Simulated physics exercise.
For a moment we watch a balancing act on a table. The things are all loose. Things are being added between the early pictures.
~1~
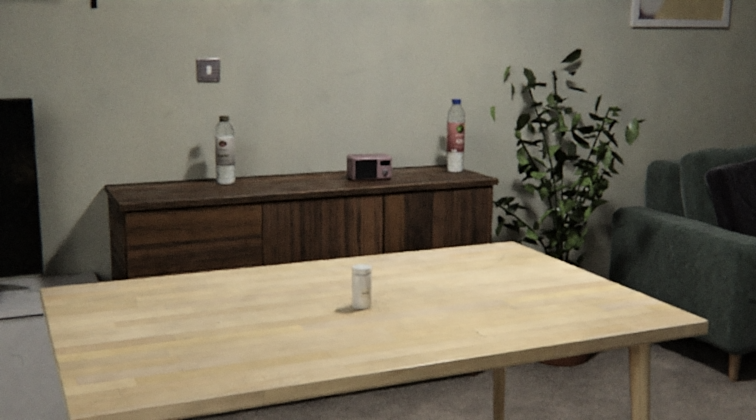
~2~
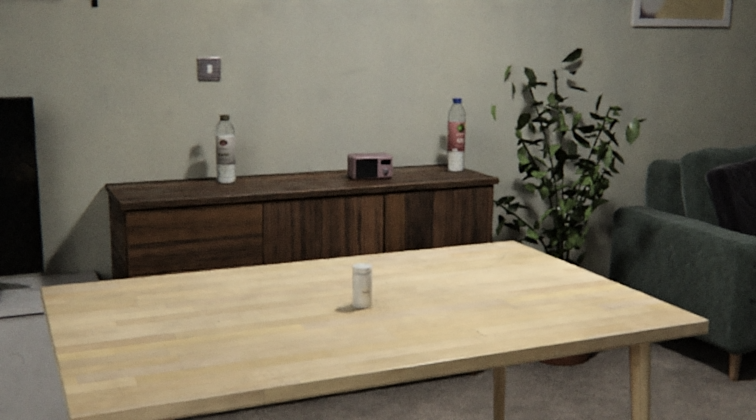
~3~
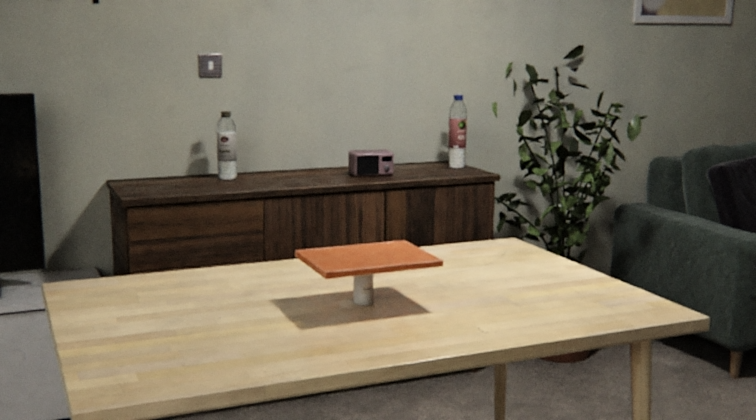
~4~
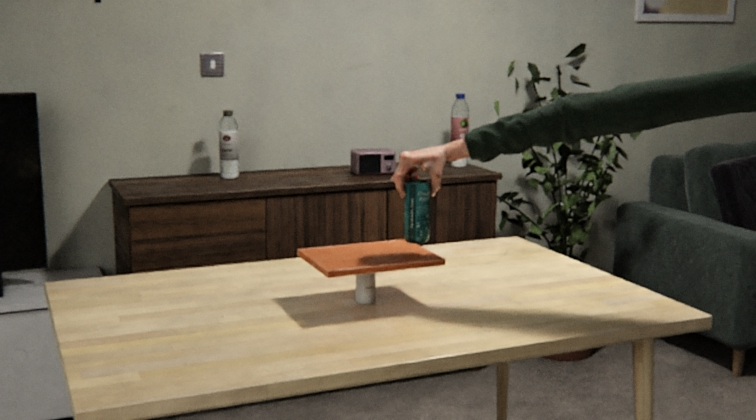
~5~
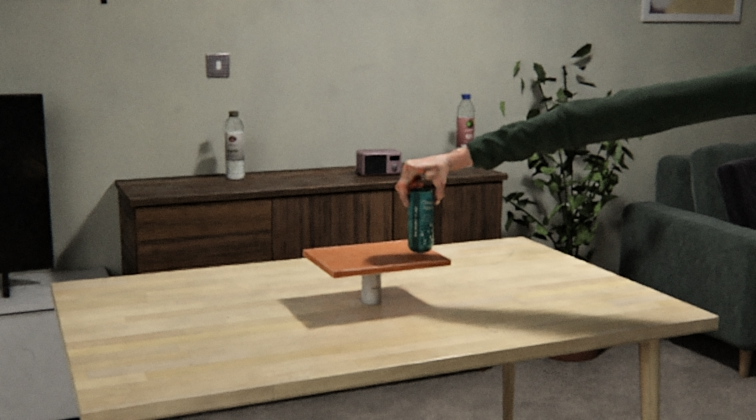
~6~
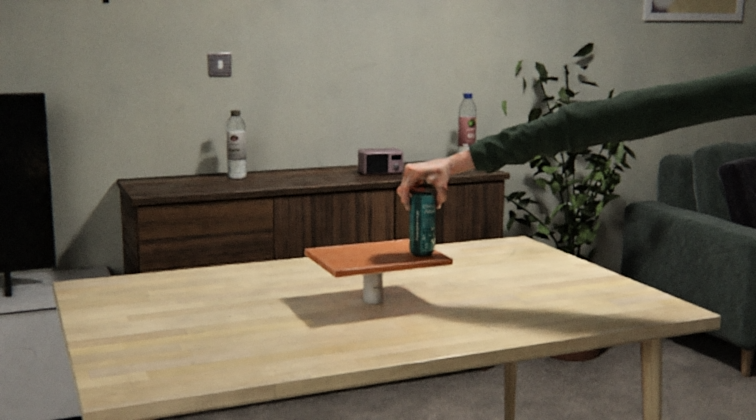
On a wooden table, an orange lid appears atop a small white cylinder, and a hand lowers a turquoise can onto its right side.
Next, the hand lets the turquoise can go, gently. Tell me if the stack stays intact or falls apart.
It will most likely end up unbalanced.
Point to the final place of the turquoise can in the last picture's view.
Look near (475, 278) in the final picture.
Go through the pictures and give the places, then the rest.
In the first frame, the last thing is not in view yet.
In the second frame, the last thing is not in view yet.
In the third frame, the last thing is not in view yet; orange lid (368, 258).
The fourth frame shows coming down; turquoise can (417, 212); orange lid (370, 257).
The fifth frame shows coming down; turquoise can (421, 220); orange lid (376, 258).
The sixth frame shows set down, still held; turquoise can (422, 224); orange lid (377, 257).
Then, 0.40 s on from there, turquoise can now fallen; orange lid turned 40° from how it was put.
Then, 0.60 s on from there, orange lid turned 38° from how it was put.
In the end, fallen, turquoise can; moved from the start, orange lid; white shaker unmoved. At the end, from the last picture's camera, turquoise can near (475, 278). The stack loses its balance.
